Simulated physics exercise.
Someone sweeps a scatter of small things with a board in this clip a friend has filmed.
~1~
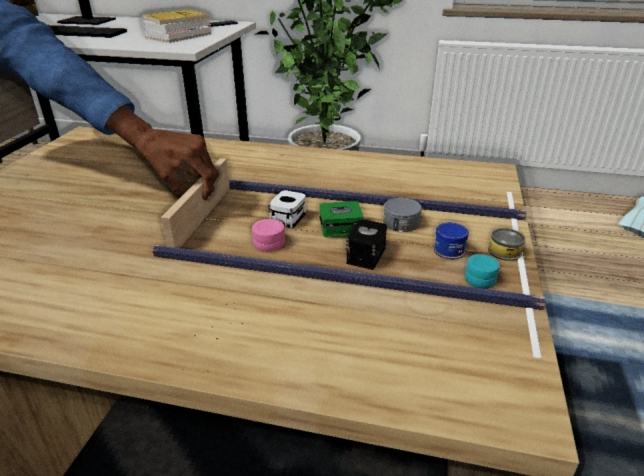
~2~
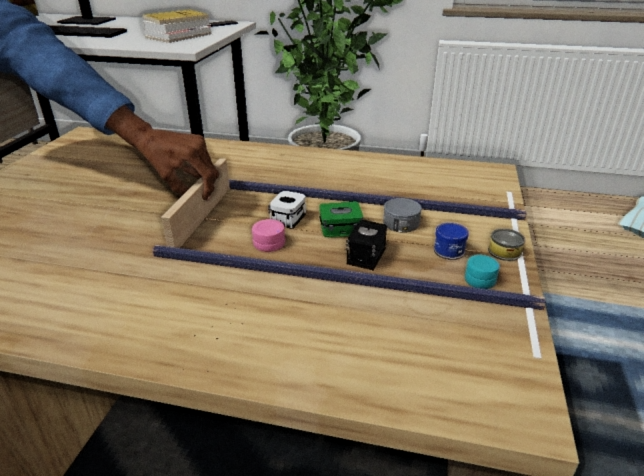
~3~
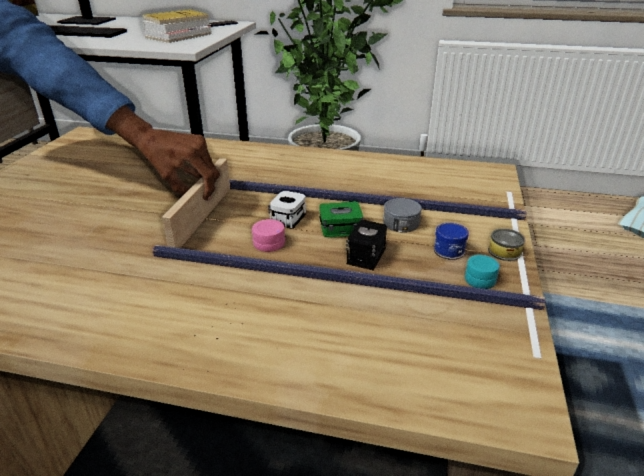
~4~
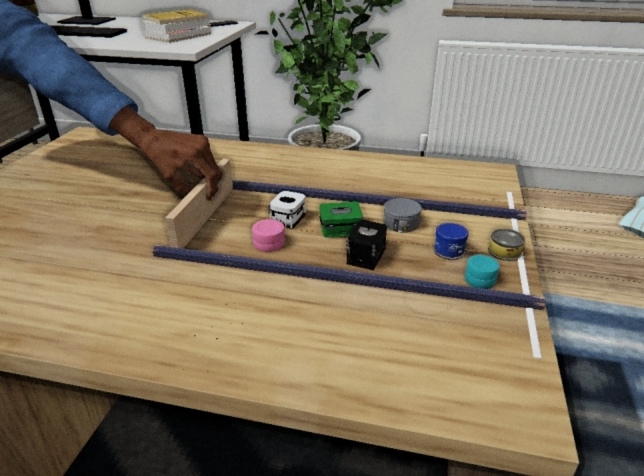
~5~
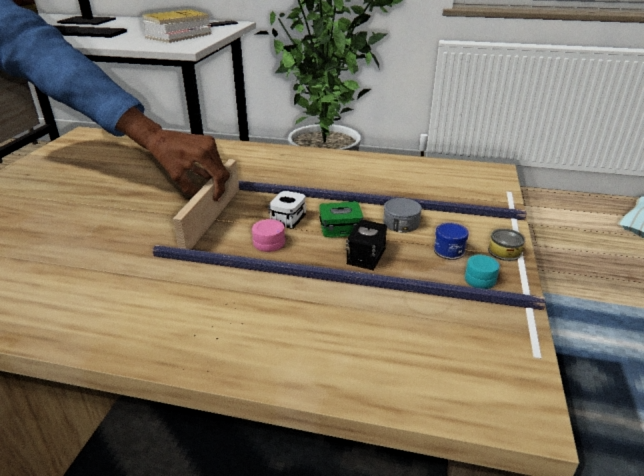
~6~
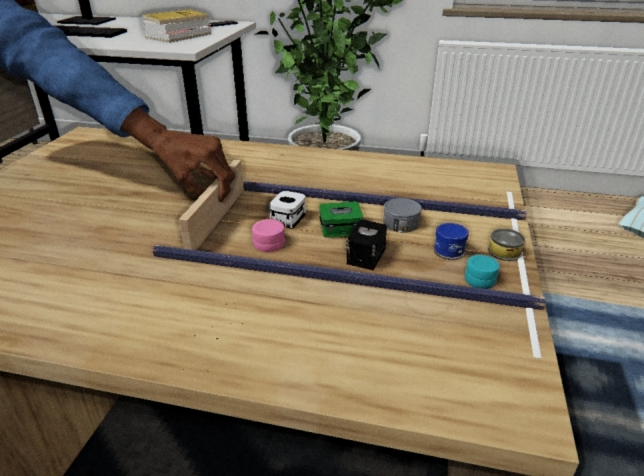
A hand holding a wooden board upright on a table, then sliding it slightly right towards small tins and cases between dark strips.
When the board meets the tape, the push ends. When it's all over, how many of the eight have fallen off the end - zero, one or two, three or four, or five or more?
So the count of drops is upwards of four.
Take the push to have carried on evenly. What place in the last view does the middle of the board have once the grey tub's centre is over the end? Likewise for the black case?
With the grey tub it sits around (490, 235), with the black case around (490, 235).
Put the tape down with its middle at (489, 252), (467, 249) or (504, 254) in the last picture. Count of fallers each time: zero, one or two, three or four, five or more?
One after another: Three or four, 3 or 4, five or more.
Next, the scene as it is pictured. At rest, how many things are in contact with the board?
Tally at the end: 1.
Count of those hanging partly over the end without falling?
I get 1.
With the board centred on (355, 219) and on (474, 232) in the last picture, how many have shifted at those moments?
That gives 5 for the first and 8 for the second.
Early on, none off yet; yellow tin at rest near (506, 245); turquoise lid at rest near (482, 272); blue tin at rest near (451, 241).
Finally, the number that fall off is five or more; lost, pink lid, green case, black case, grey tub, blue tin, turquoise lid and yellow tin.
